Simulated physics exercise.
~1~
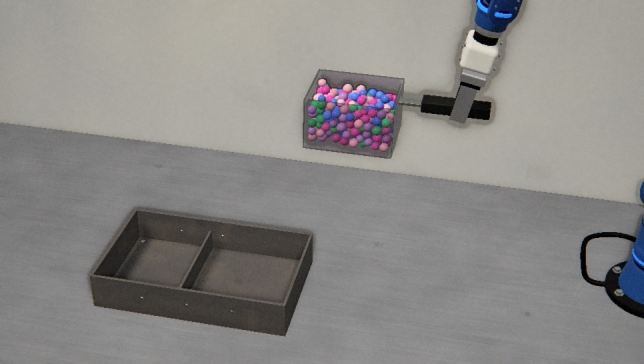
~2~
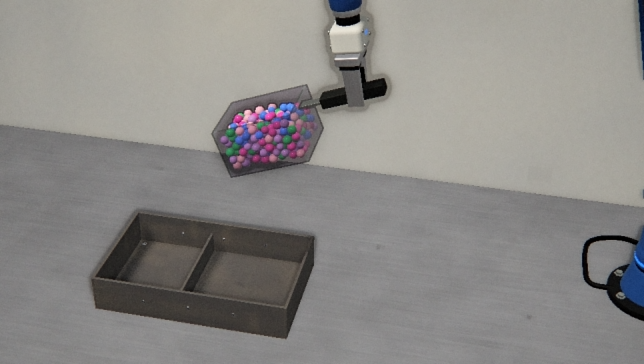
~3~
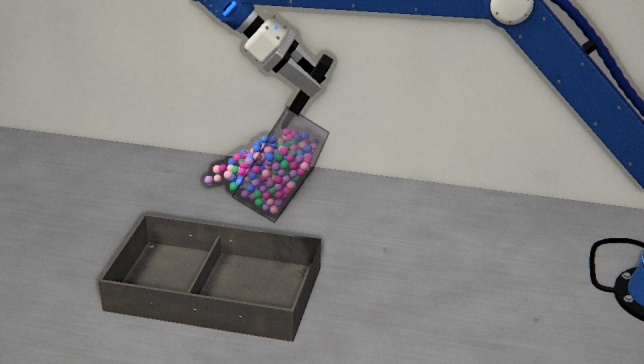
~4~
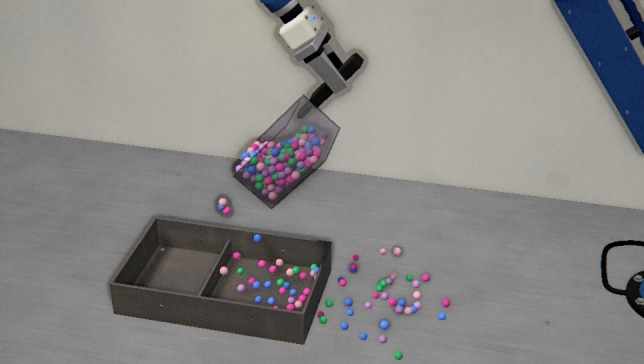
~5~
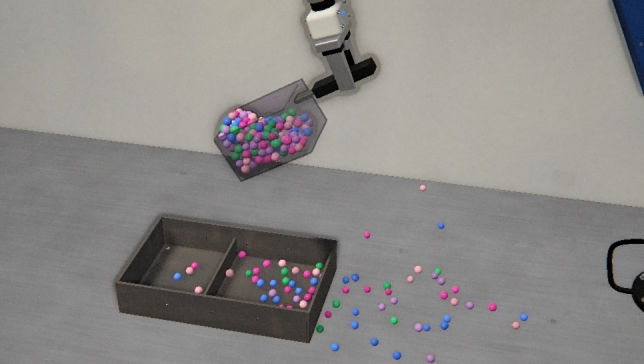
Robot arm tipping a clear box of colourful balls over a divided tray, spilling some inside and beside it, then tilting back.
